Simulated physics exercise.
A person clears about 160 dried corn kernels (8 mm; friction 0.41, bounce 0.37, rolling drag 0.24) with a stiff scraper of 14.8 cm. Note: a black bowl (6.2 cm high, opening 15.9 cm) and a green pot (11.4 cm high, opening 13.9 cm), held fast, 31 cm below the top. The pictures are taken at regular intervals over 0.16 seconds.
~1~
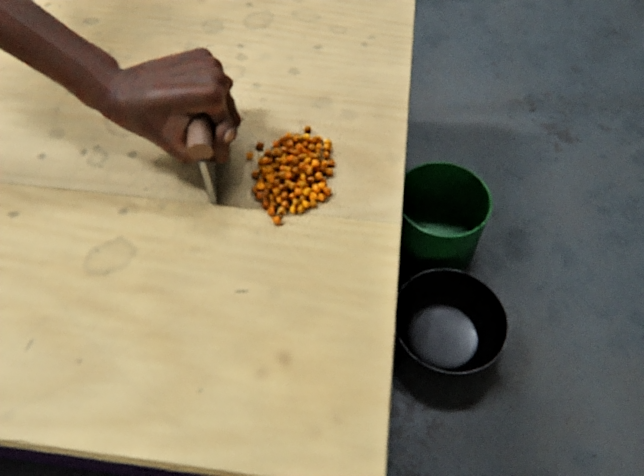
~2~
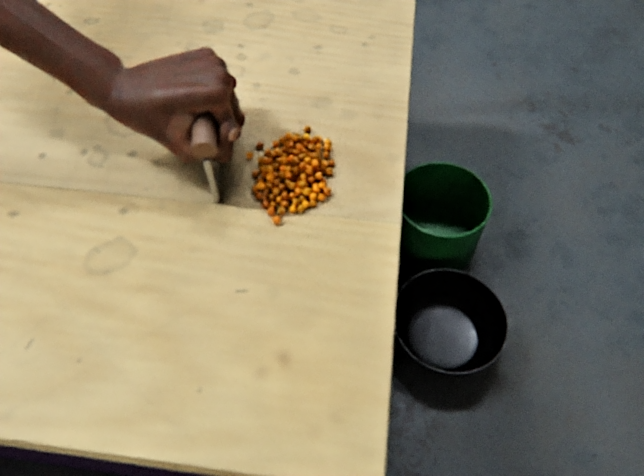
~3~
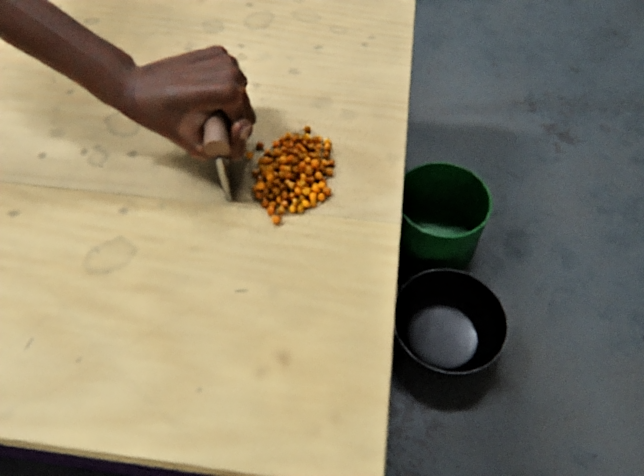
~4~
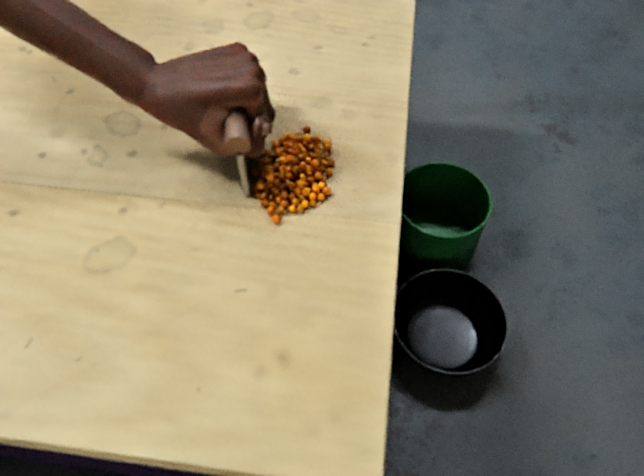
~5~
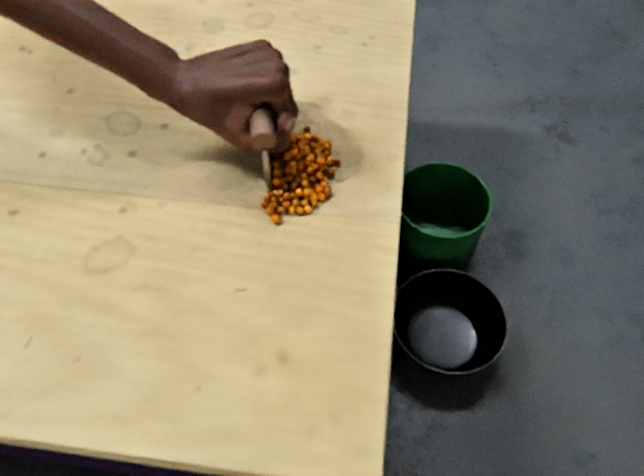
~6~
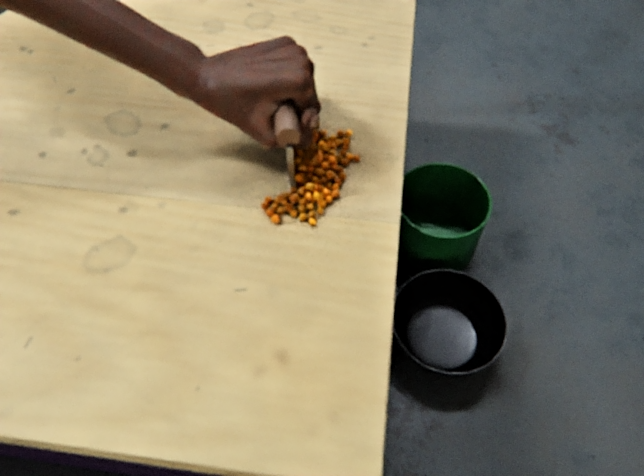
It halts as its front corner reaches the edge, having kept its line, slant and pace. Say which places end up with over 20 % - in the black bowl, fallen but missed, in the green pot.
Black bowl - not over, missed - over, green pot - over.
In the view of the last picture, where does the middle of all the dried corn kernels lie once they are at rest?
Centre: Close to (446, 273).
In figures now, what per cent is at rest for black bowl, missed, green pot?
Black bowl 10, missed 25, green pot 35.
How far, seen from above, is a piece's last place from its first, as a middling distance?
About 24 cm.
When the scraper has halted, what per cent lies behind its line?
Estimated share: Near 25 %.
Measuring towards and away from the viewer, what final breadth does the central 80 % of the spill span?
It works out at some 24 centimetres.
Then, 0.14 s after the last picture, scraper 19 cm from its start, spill 17 cm wide; still on top 100 %.
Then, 0.28 s after the last picture, scraper 20 cm from its start, spill 21 cm wide; off the edge, not caught 70 %, still on top 30 %.
Then, 0.41 s after the last picture, scraper 20 cm from its start, spill 24 cm wide; black bowl 10 %, green pot 35 %, off the edge, not caught 30 %, still on top 25 %.
In the end, black bowl 10 %, green pot 35 %, fallen but missed 25 %, still on top 25 %.
